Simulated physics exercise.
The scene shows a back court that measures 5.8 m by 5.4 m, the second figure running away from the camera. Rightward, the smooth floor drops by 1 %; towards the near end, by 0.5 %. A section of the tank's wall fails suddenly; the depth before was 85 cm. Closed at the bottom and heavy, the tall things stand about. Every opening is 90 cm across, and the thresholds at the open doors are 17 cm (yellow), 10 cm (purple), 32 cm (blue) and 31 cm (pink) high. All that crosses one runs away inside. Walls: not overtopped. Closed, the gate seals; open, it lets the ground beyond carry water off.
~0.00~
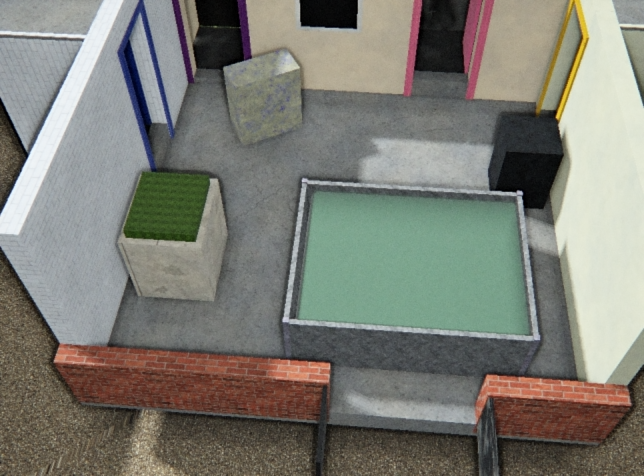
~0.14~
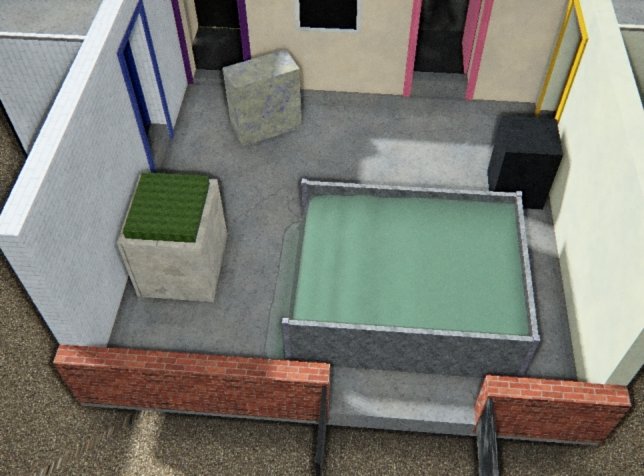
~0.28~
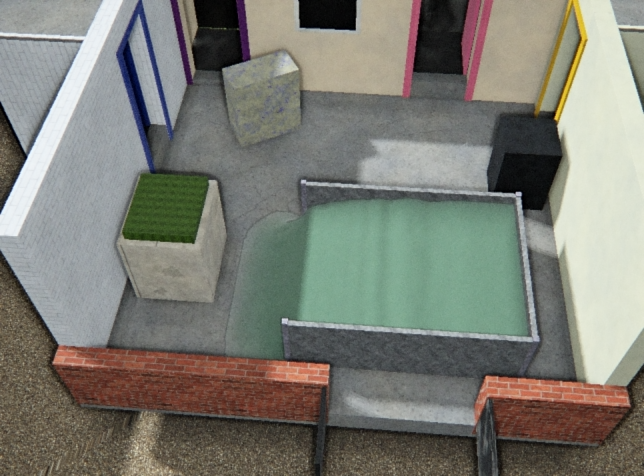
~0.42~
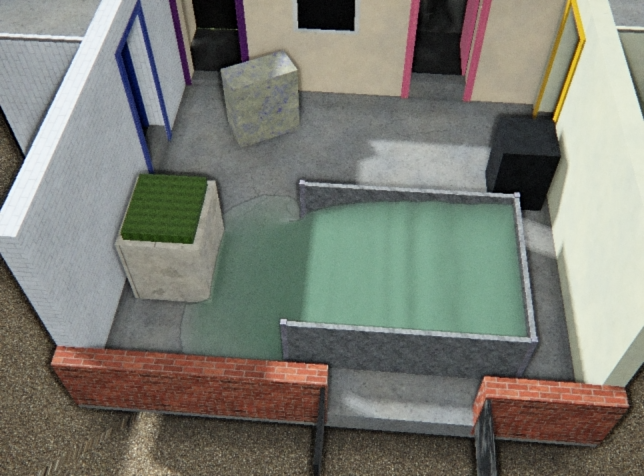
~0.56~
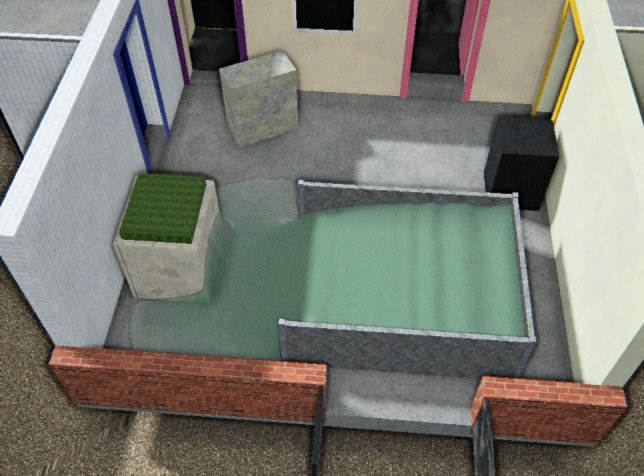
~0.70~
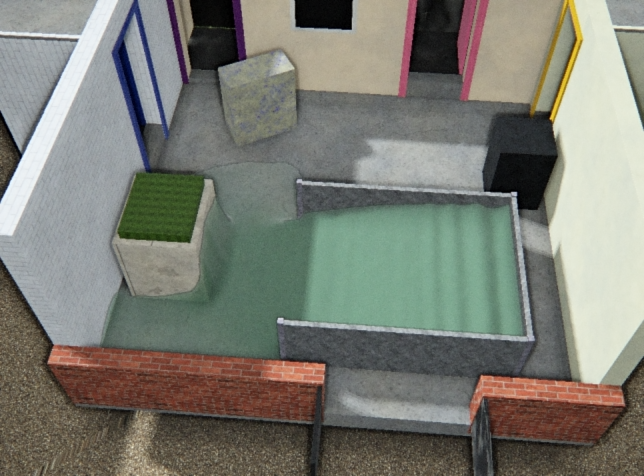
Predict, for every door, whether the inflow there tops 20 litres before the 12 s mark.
Prediction: At the yellow door it tops 20 litres; at the purple door it tops 20 litres; at the blue door it falls short of 20 litres; at the pink door it falls short of 20 litres.
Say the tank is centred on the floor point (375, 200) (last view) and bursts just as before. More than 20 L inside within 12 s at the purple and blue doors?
For the purple door, the amount is too high; for the blue door, the amount is too high.
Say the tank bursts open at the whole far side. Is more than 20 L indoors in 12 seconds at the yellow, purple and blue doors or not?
So yellow tops it, purple tops it, blue stays lower.
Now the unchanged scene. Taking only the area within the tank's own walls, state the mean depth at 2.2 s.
About 33 centimetres on average.
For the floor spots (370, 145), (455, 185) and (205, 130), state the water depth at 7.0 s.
First spot near 7 cm, second near 6 cm, third near 10 cm.
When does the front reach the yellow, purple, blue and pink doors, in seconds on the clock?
Door times: Yellow 3.8 s / purple 1.8 s / blue 0.9 s / pink 2.8 s.
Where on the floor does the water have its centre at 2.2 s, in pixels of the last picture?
Roughly (276, 276).
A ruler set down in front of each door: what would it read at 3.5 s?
Depths: Yellow door 0 cm, purple door 32 cm, blue door 18 cm, pink door 10 cm.
After 1.4 s water covers 35 % of the floor and is deepest (68 cm) near (142, 365); yellow door not reached, purple door not reached, blue door 19 cm at the sill, 0 L in, pink door not reached.
After 2.2 s water covers 50 % of the floor and is deepest (68 cm) near (168, 381); yellow door not reached, purple door 26 cm at the sill, 42 L in, blue door 27 cm at the sill, 0 L in, pink door not reached.
After 3.5 s water covers 75 % of the floor and is deepest (44 cm) near (180, 96); yellow door not reached, purple door 32 cm at the sill, 316 L in, blue door 18 cm at the sill, 0 L in, pink door 10 cm at the sill, 0 L in.
After 7.0 s water covers 95 % of the floor and is deepest (26 cm) near (218, 283); yellow door 23 cm at the sill, 79 L in, purple door 15 cm at the sill, 591 L in, blue door 14 cm at the sill, 2 L in, pink door 7 cm at the sill, 0 L in.
After 12.0 s water covers 95 % of the floor and is deepest (18 cm) near (345, 99); yellow door 16 cm at the sill, 96 L in, purple door 10 cm at the sill, 651 L in, blue door 13 cm at the sill, 2 L in, pink door 14 cm at the sill, 0 L in.
